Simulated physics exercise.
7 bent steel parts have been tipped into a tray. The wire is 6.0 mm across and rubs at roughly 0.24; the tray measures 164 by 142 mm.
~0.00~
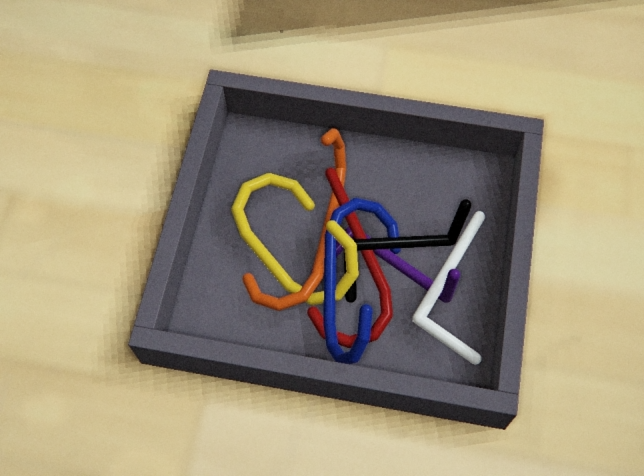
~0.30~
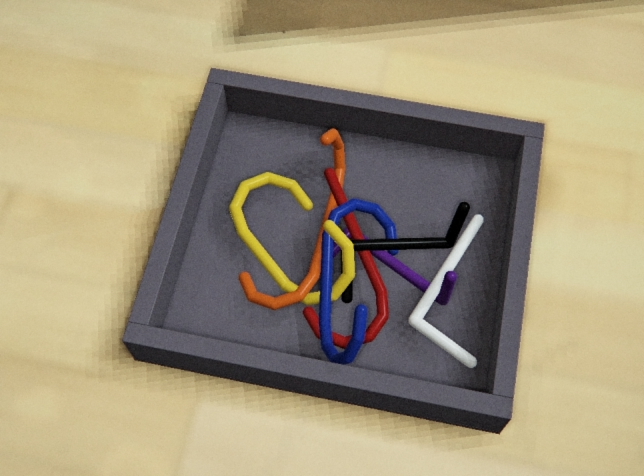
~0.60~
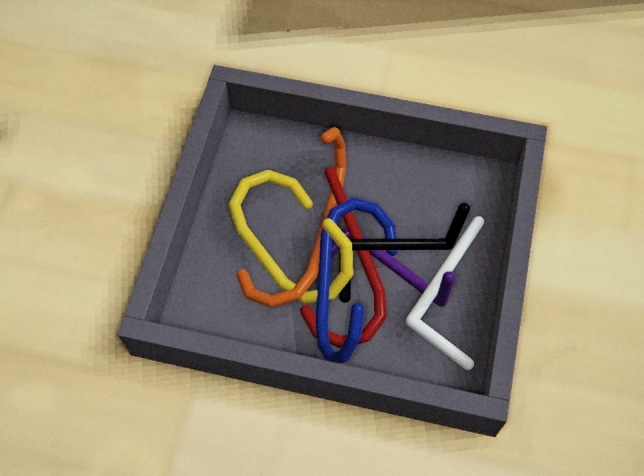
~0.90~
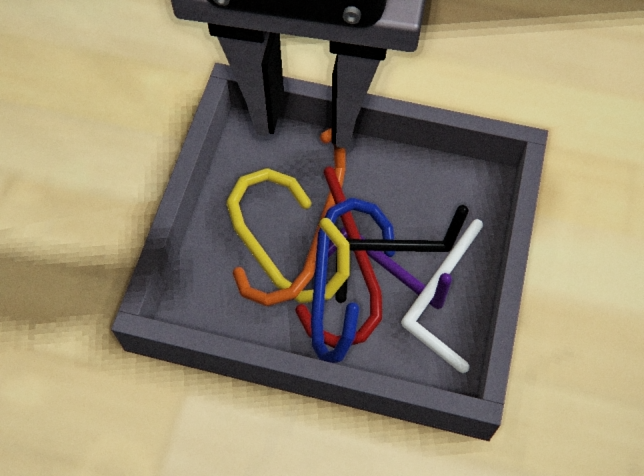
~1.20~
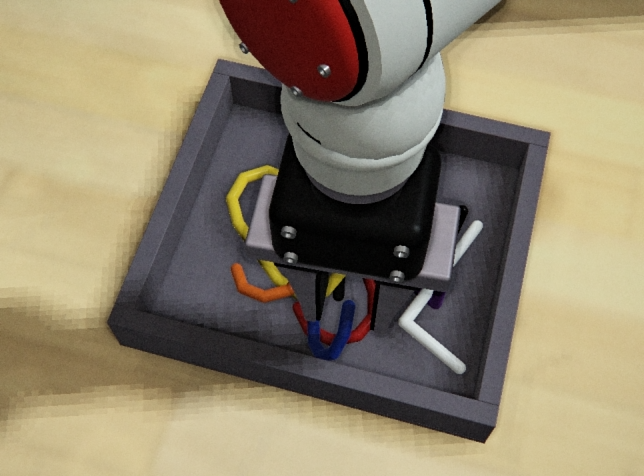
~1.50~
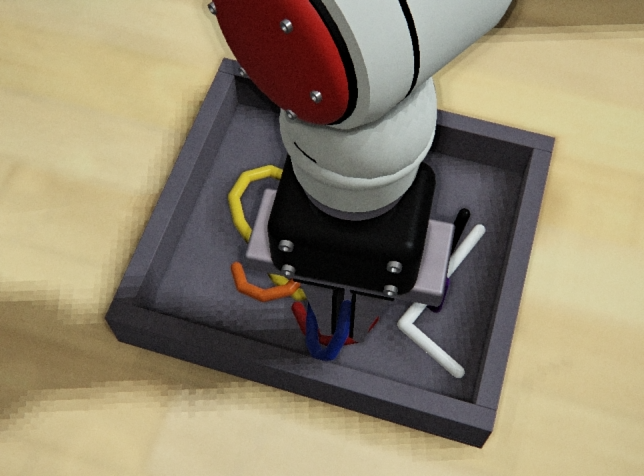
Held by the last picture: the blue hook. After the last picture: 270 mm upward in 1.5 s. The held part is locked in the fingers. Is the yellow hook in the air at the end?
The yellow hook rises too.
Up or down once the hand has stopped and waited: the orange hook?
Orange hook up.
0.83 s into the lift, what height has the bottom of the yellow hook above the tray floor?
About 100 mm.
By 1.95 s, lowest point more than 20 mm over the tray floor, blue hook 58 mm.
By 2.33 s, lowest point more than 20 mm over the tray floor, blue hook 159 mm, yellow hook 98 mm.
By 3.00 s, lowest point more than 20 mm over the tray floor, blue hook 273 mm, yellow hook 210 mm, orange hook 123 mm.
Finally, hanging blue hook 273 mm, yellow hook 210 mm, orange hook 122 mm; the other 4 are down.
